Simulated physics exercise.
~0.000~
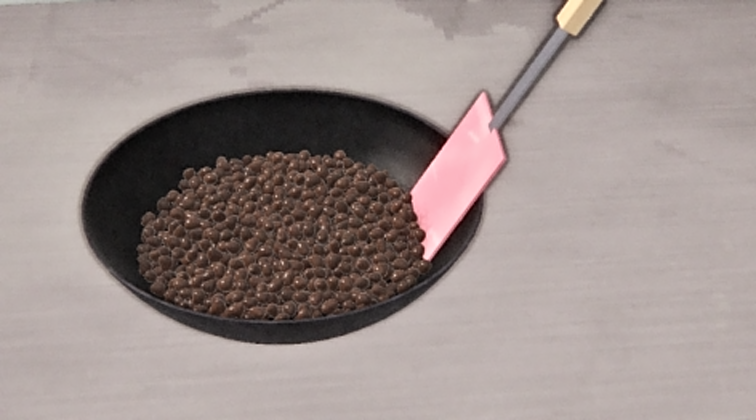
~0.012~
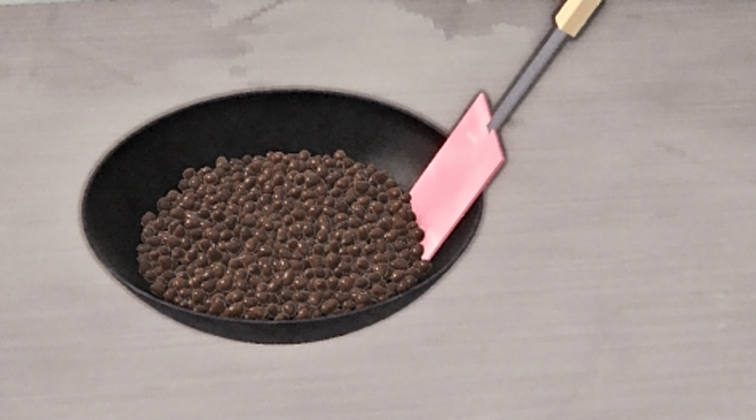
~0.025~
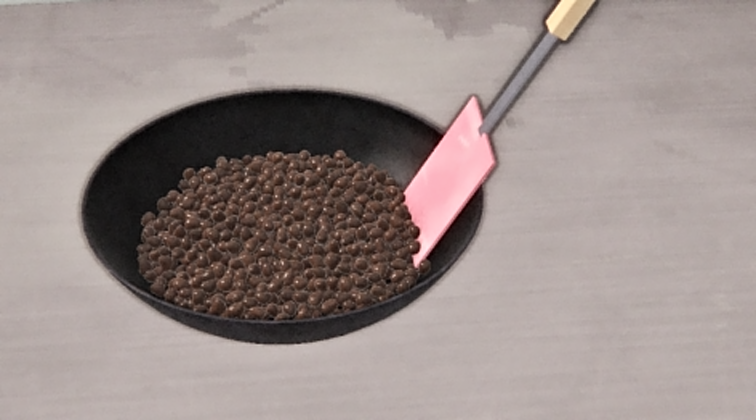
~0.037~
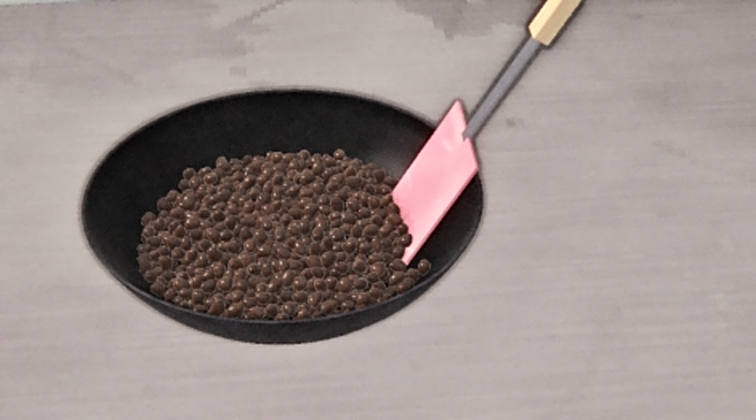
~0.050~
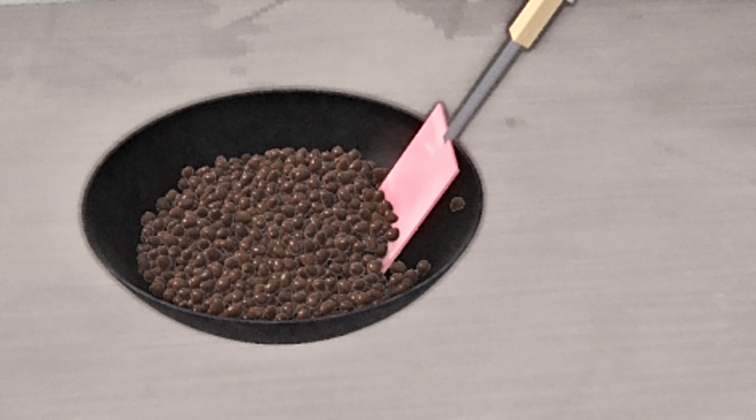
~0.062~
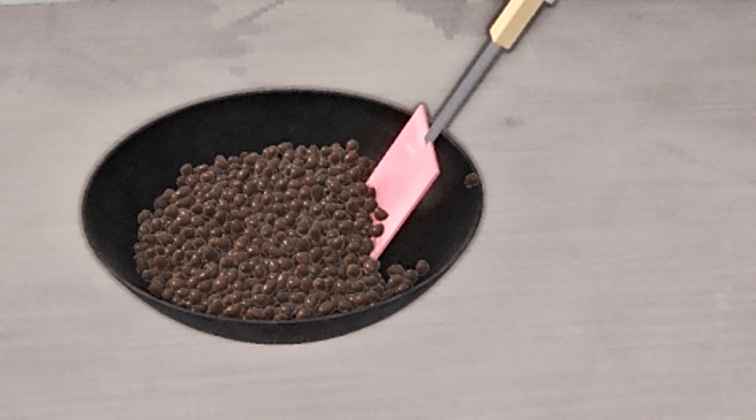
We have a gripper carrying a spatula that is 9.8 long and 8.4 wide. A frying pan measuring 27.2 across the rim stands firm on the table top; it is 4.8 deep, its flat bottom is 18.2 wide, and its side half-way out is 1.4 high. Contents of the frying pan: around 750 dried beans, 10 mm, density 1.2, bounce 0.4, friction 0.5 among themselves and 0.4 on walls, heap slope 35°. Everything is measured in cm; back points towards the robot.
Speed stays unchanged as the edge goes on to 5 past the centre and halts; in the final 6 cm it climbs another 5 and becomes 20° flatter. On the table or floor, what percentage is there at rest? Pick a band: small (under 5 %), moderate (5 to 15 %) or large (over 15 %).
The share is moderate, 5 to 15 %.
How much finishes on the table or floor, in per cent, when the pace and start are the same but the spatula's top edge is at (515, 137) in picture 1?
Near 10 in a hundred.
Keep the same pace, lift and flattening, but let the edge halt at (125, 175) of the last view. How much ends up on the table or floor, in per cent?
Roughly 25 per cent.
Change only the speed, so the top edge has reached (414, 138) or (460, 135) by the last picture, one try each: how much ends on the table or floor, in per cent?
Respectively, some 10 and 0 per cent.
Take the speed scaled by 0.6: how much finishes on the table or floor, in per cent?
Near 0 in a hundred.
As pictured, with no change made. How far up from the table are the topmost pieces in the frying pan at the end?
About 5.0 centimetres.
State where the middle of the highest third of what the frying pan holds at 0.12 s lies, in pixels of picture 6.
The middle sits at approx. (253, 216).
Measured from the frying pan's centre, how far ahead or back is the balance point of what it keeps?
Offset forward: Around 4.0 cm.
By 0.09 s, sloping 59°, highest piece 10 above the table; 749 in the frying pan, 1 on the blade or in flight.
By 0.12 s, sloping 51°, highest piece 13 above the table; 749 in the frying pan, 1 on the blade or in flight.
By 0.34 s, sloping 39°, highest piece 9 above the table; 673 in the frying pan, 70 on the table or floor, 7 on the blade or in flight.
By 1.39 s, sloping 39°, highest piece 5 above the table; 673 in the frying pan, 77 on the table or floor.
Final count, 673 in the frying pan, 77 on the table or floor. That is 10 % on the table or floor.
